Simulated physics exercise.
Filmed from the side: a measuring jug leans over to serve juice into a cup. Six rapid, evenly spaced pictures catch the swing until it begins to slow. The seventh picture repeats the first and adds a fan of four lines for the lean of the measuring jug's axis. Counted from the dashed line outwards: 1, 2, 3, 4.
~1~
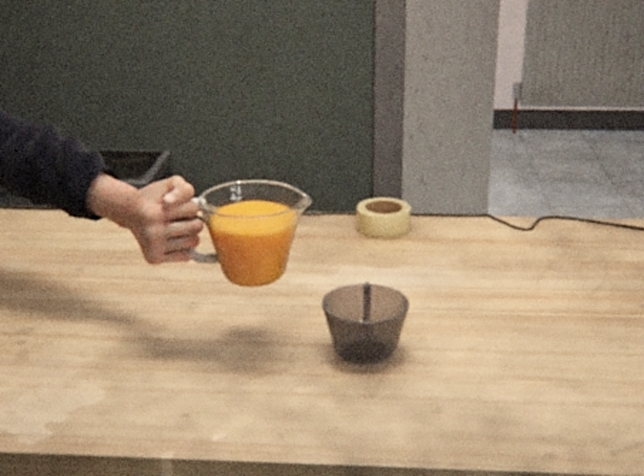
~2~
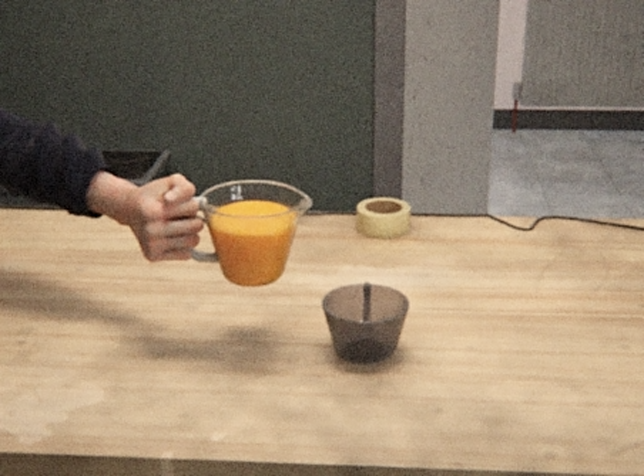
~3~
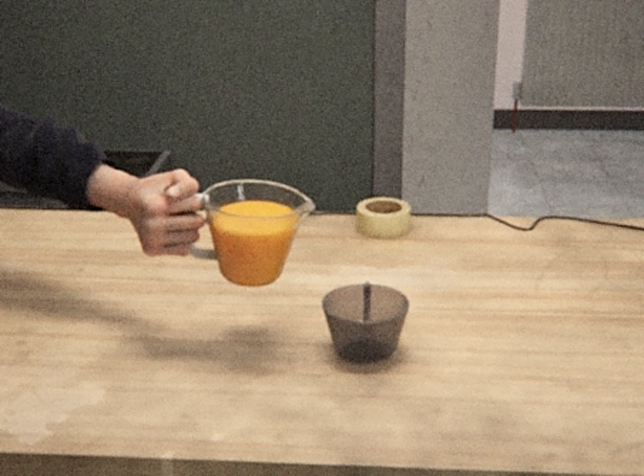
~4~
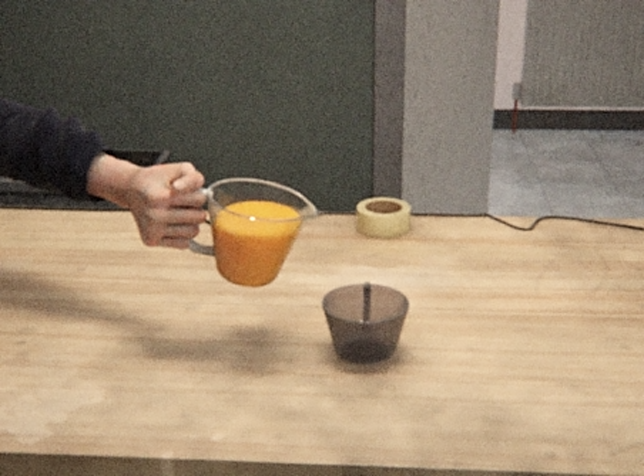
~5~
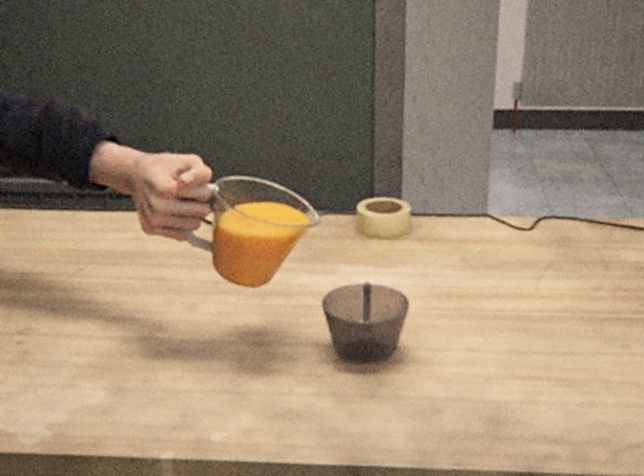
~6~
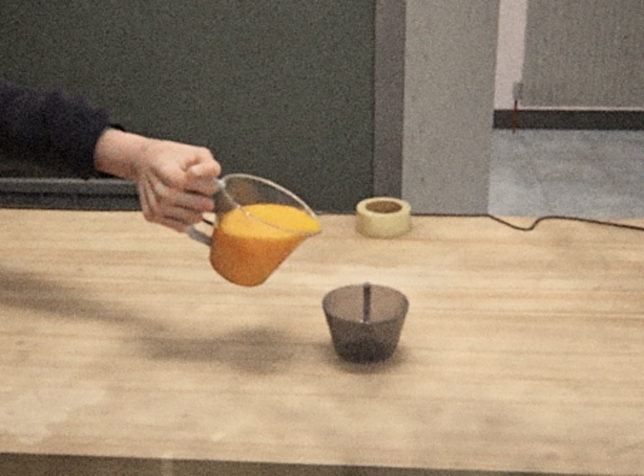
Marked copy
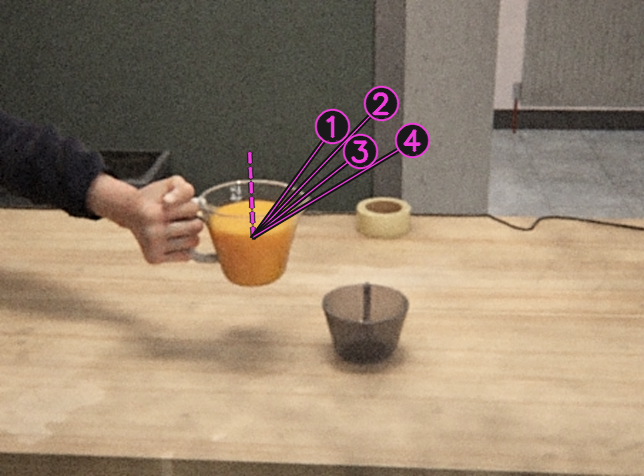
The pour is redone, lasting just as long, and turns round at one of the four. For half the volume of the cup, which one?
Mark 3 does it best.
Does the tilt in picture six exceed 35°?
No, it does not.
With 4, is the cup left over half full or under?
Over.
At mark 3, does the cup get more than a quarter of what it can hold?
Yes.
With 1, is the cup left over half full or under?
Under.
On the marked copy, 1 at (323, 141); 2 at (369, 116); 3 at (347, 162); 4 at (398, 150).
For mark 1, the cup ends with about 19 % of what it can hold.
For mark 2, the cup ends with about 34 % of what it can hold.
For mark 3, the cup ends with about 49 % of what it can hold.
For mark 4, the cup ends with about 66 % of what it can hold.
